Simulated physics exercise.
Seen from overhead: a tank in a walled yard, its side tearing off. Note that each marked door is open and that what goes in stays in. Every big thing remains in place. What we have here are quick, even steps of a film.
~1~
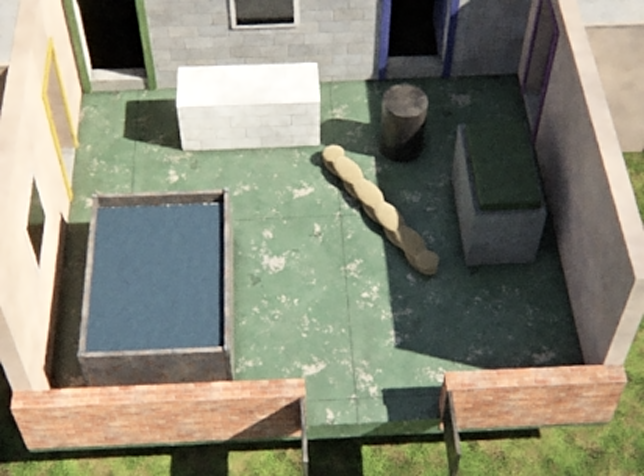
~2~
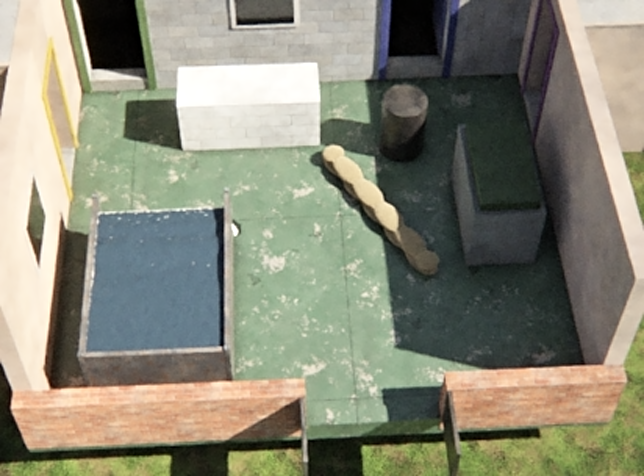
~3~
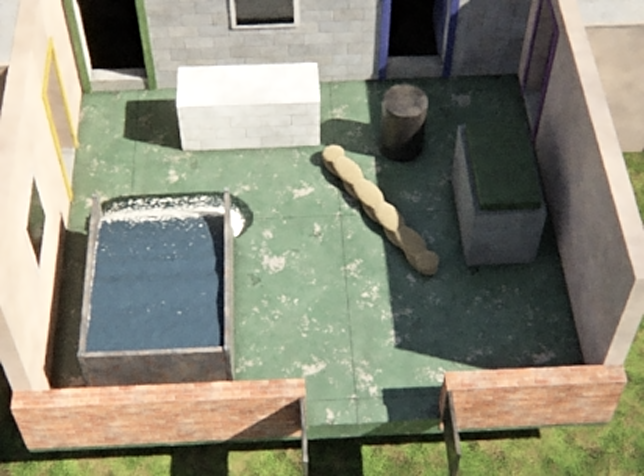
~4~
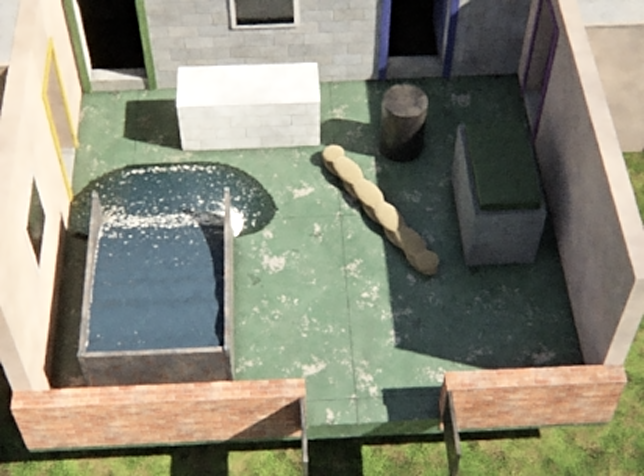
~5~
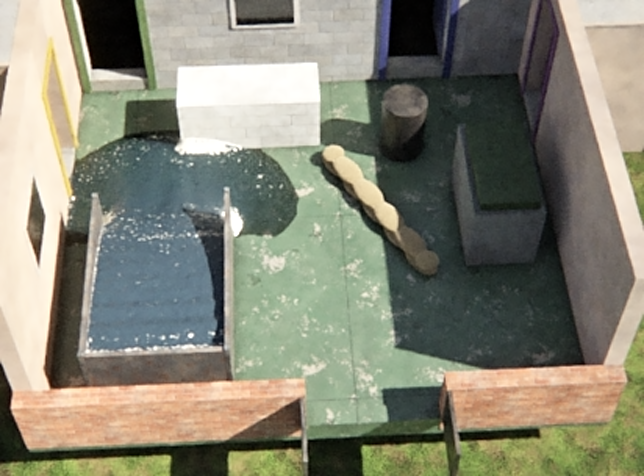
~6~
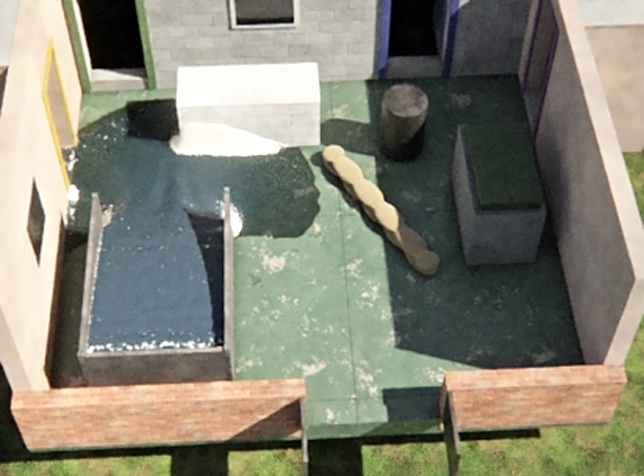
The clip shows a walled yard from above, with a tank of still water that begins pouring out over its far side, spreading across the green floor to the white block and toward the twisted, pale log.
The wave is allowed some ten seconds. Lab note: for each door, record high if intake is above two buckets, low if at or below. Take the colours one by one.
Purple door: High; yellow door: High; blue door: Low; green door: High.
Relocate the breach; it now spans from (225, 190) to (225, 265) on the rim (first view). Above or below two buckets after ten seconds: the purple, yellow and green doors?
Purple door: Falls short; yellow door: Crosses the line; green door: Falls short.
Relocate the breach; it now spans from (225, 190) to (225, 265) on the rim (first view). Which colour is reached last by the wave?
The green one comes last.
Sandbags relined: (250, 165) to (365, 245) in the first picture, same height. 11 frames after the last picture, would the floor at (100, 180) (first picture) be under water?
There: Submerged.
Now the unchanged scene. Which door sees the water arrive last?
Result: The purple door.
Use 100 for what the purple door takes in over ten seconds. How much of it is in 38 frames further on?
Roughly 95 per cent.
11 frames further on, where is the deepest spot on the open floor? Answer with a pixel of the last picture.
It should be close to (82, 95).
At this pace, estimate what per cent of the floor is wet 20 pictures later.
70 %.
A moment on, water covers 30 % of the floor; the purple door not reached, the yellow door over two buckets in, the blue door not reached, the green door over two buckets in.
Next, water covers 45 % of the floor; the purple door not reached, the yellow door far over two buckets in, the blue door wet at the sill, nothing in, the green door far over two buckets in.
Then, water covers 70 % of the floor; the purple door wet at the sill, nothing in, the yellow door far over two buckets in, the blue door wet at the sill, nothing in, the green door far over two buckets in.
Later, water covers 95 % of the floor; the purple door over two buckets in, the yellow door far over two buckets in, the blue door wet at the sill, nothing in, the green door far over two buckets in.
In the end, water covers 95 % of the floor; the purple door over two buckets in, the yellow door far over two buckets in, the blue door wet at the sill, nothing in, the green door far over two buckets in.
